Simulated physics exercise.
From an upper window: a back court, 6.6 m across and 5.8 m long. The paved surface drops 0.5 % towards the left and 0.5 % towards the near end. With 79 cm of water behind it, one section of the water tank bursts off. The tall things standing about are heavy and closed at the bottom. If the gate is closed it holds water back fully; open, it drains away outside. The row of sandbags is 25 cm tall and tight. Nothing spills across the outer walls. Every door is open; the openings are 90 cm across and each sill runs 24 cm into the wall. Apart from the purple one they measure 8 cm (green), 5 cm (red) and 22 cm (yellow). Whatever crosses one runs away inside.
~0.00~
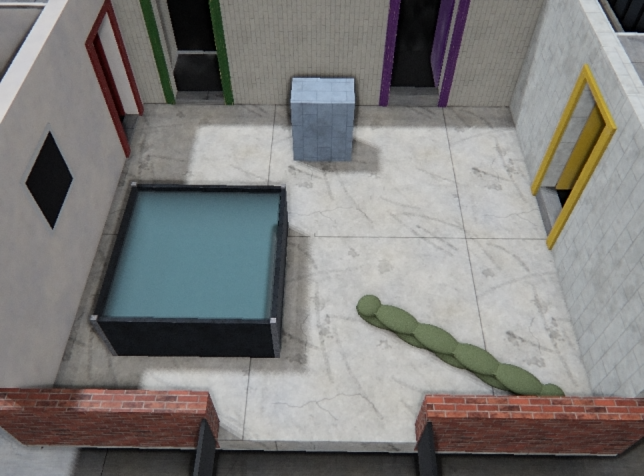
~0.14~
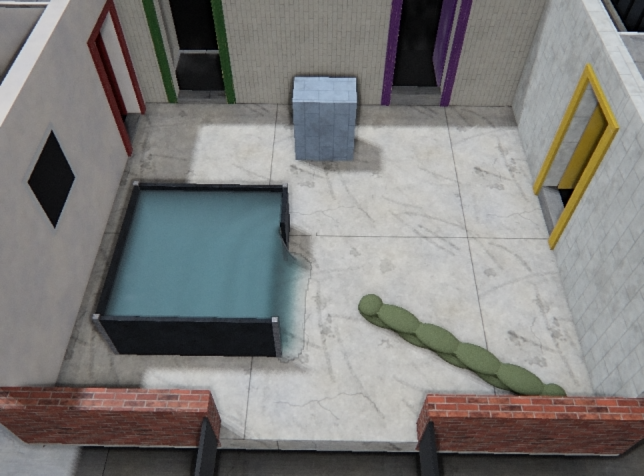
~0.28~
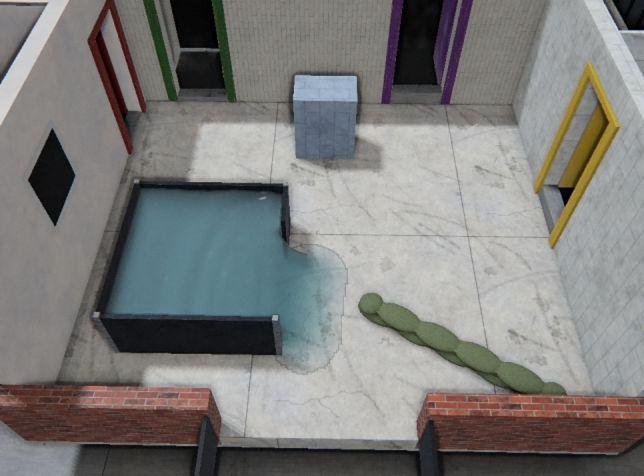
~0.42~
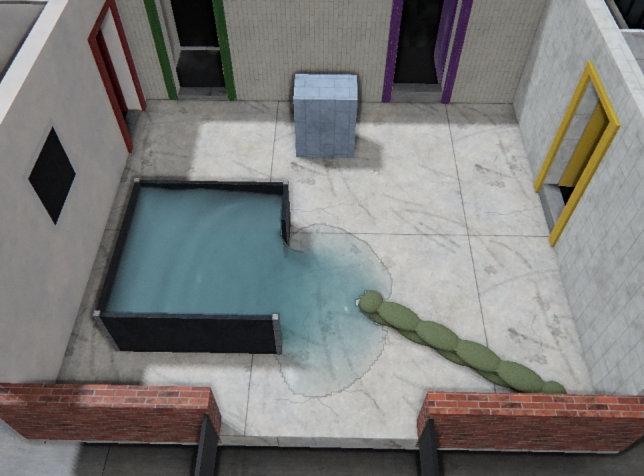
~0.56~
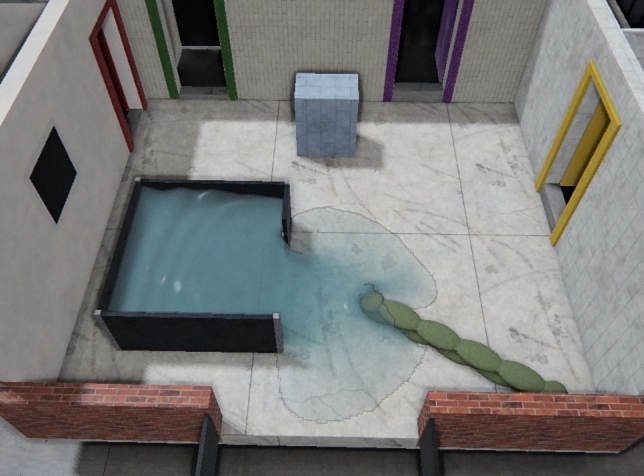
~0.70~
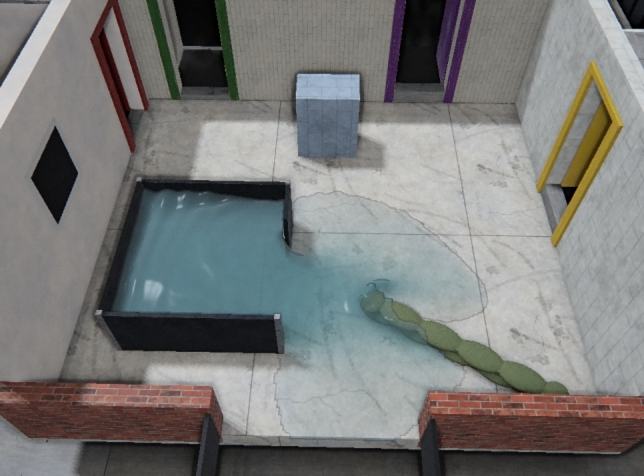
Water poured out through a gap in the right side of a dark square tank in a walled courtyard, spreading across the pale floor and around the near end of a lumpy green barrier.
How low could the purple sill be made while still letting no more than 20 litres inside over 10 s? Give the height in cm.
About 14 cm.
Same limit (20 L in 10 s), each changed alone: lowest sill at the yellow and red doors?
Roughly 19 cm at yellow and 12.5 cm at red.
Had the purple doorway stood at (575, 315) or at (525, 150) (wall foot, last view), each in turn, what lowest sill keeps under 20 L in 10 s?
Roughly 20 and 11.5 cm.
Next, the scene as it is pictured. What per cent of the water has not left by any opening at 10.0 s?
Some 64 per cent remains.
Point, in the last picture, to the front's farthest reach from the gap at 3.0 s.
Near (510, 104).
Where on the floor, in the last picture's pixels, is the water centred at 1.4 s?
Around (285, 293).
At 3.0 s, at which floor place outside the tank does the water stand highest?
Around (517, 406).
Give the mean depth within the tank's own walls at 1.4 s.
About 46 cm.
After 1.4 s water covers 35 % of the floor, deepest (47 cm) near (364, 300); it has not reached the purple door.
After 3.0 s water covers 45 % of the floor, deepest (36 cm) near (517, 406); it has not reached the purple door.
After 10.0 s water covers 90 % of the floor, deepest (14 cm) near (597, 423); 3 cm at the purple door, 0 litres in over its 22 cm sill.
At the purple door as built, the water arrived by 3.1 s and peaked near 21 cm at 5.4 s.
With a sill of 11.5 cm, 38 litres would have come in within the 10 s; with 15.5 cm, 11 litres. So under 20 litres takes about 14 cm.
